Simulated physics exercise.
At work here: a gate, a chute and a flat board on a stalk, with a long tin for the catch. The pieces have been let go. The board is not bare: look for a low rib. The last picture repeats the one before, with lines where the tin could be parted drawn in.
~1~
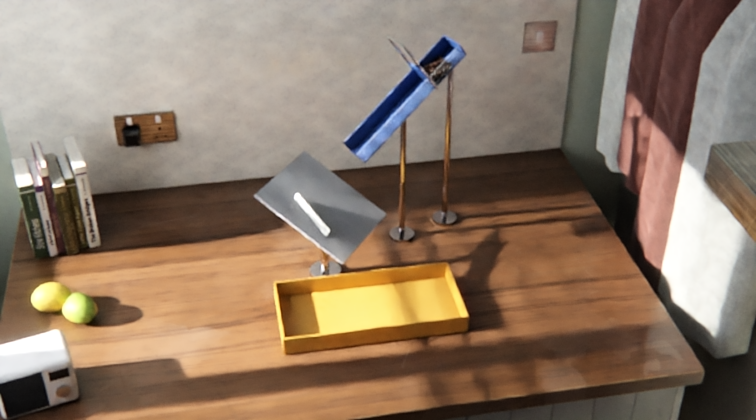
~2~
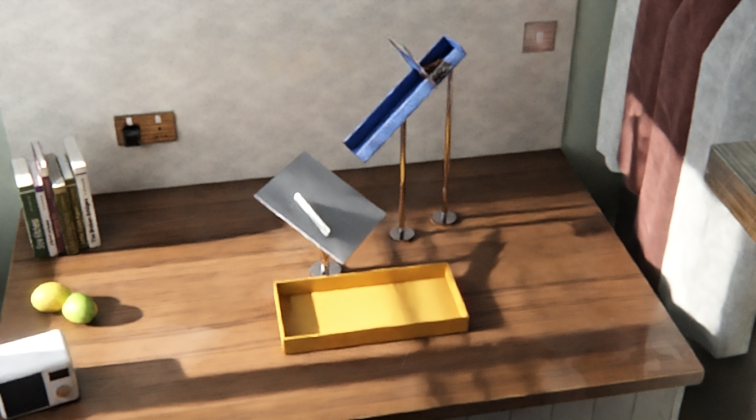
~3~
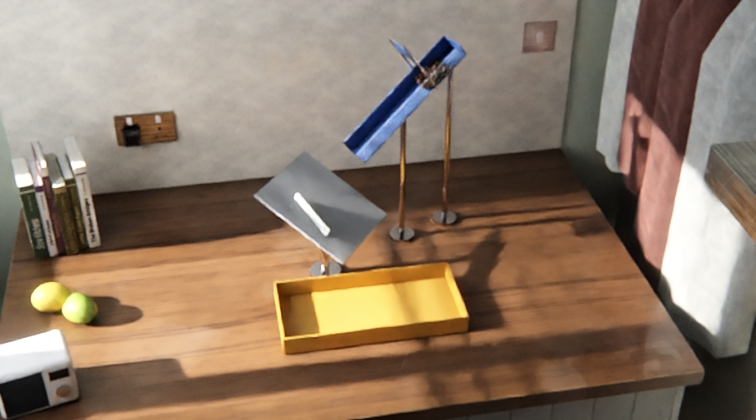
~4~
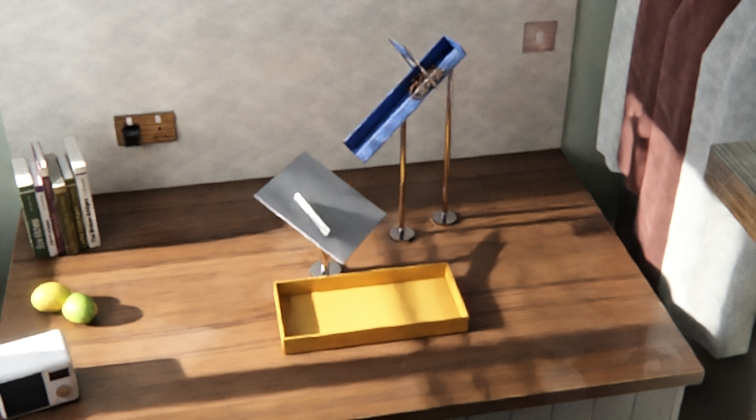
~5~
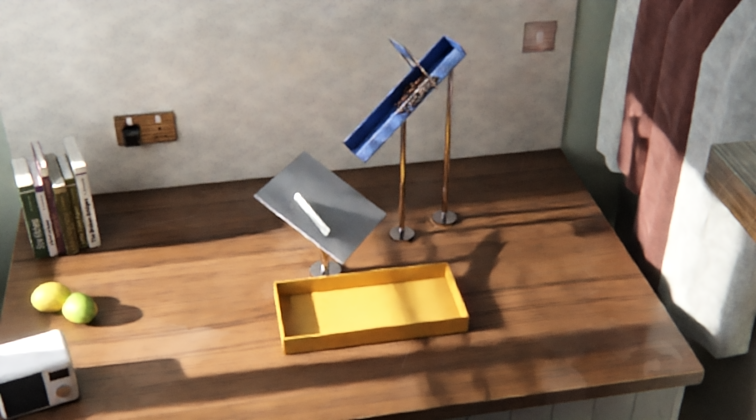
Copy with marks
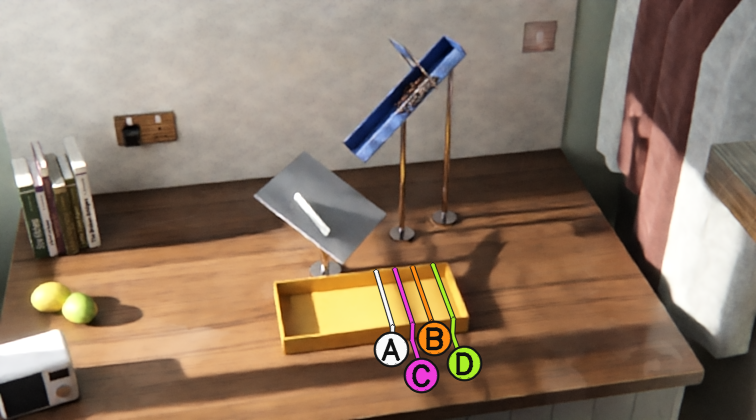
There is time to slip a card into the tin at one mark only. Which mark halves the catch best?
Choose A.
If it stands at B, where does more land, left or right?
The left side.
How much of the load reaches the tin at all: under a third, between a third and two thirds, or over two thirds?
Over two thirds.
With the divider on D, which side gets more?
The left side.
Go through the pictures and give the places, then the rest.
In the first frame, load behind the gate near (435, 69), allspice berries; lip of the chute near (358, 157), sloping fairly steeply.
In the second frame, middle of the board near (323, 205), tilted gently; middle of its low edge near (366, 238); of its high edge near (280, 172).
In the third frame, front corners of the tin near (284, 339) and (468, 316), empty; front of the load near (423, 87).
In the fourth frame, middle of the load near (425, 79); its front near (410, 97), close to a quarter of the way to the lip; rib from (298, 192) to (330, 231).
In the fifth frame, middle of the load near (415, 89); its front near (397, 111), close to a third of the way to the lip.
On the marked copy, line A crosses the front rim at (392, 325); line B crosses the front rim at (431, 321); line C crosses the front rim at (412, 323); line D crosses the front rim at (453, 318).
For line A, of what is caught, close to a third on the left of the divider, close to two thirds on the right.
For line B, of what is caught, all but a few on the left of the divider, a small share on the right.
For line C, of what is caught, the bulk on the left of the divider, a small share on the right.
For line D, of what is caught, all but a few on the left of the divider, a small share on the right.
